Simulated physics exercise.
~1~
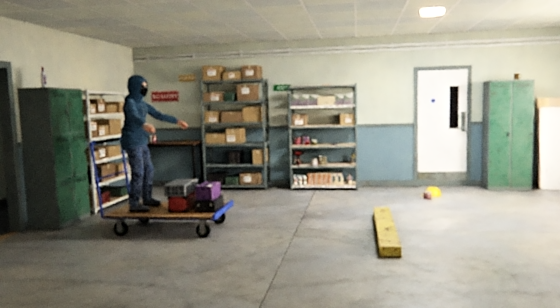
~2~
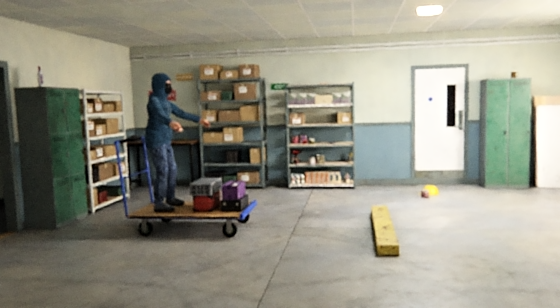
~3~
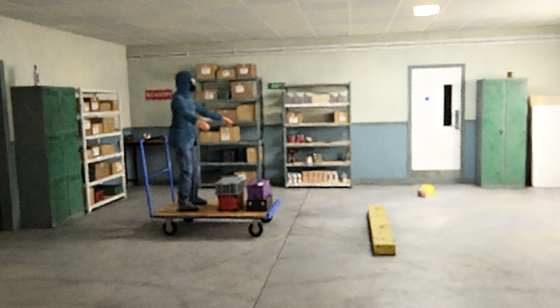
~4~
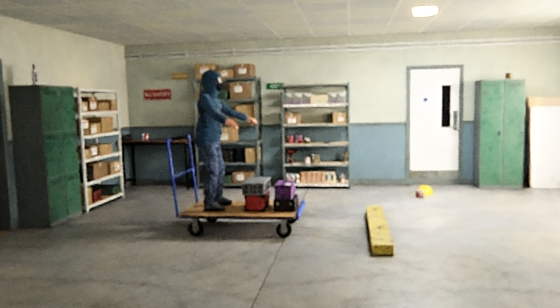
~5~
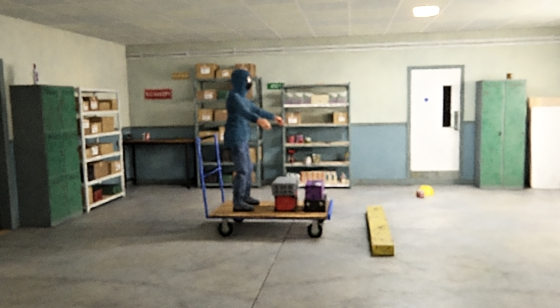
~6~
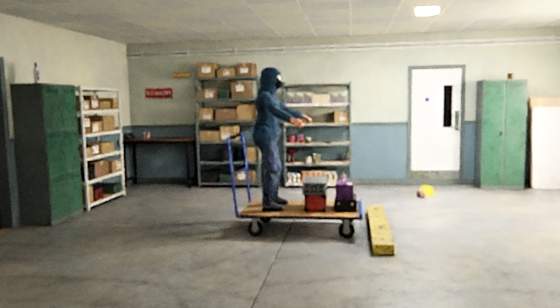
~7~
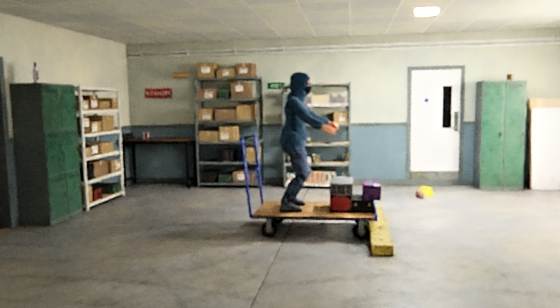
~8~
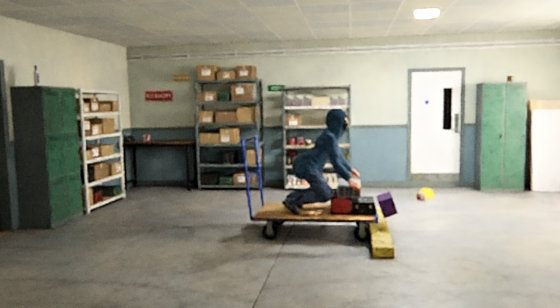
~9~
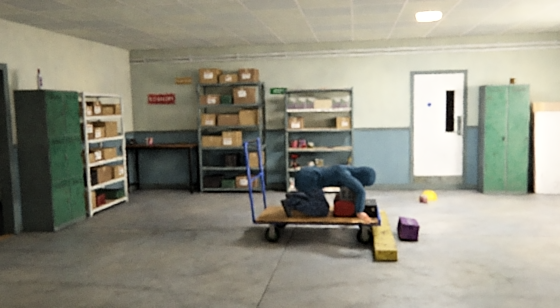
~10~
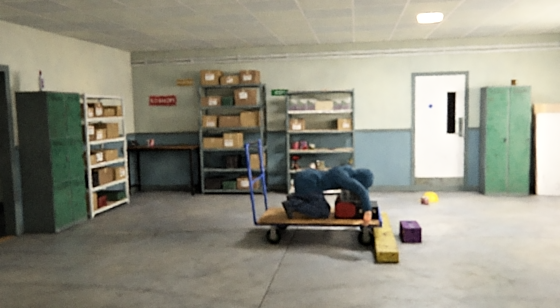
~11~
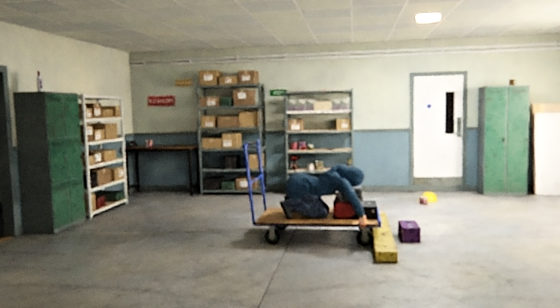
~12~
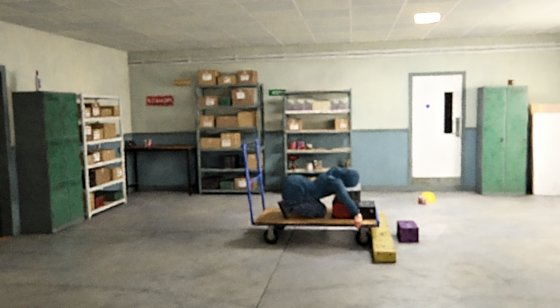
In a storeroom, a trolley stops at a yellow kerb, its rider crumples and a purple parcel tumbles off.
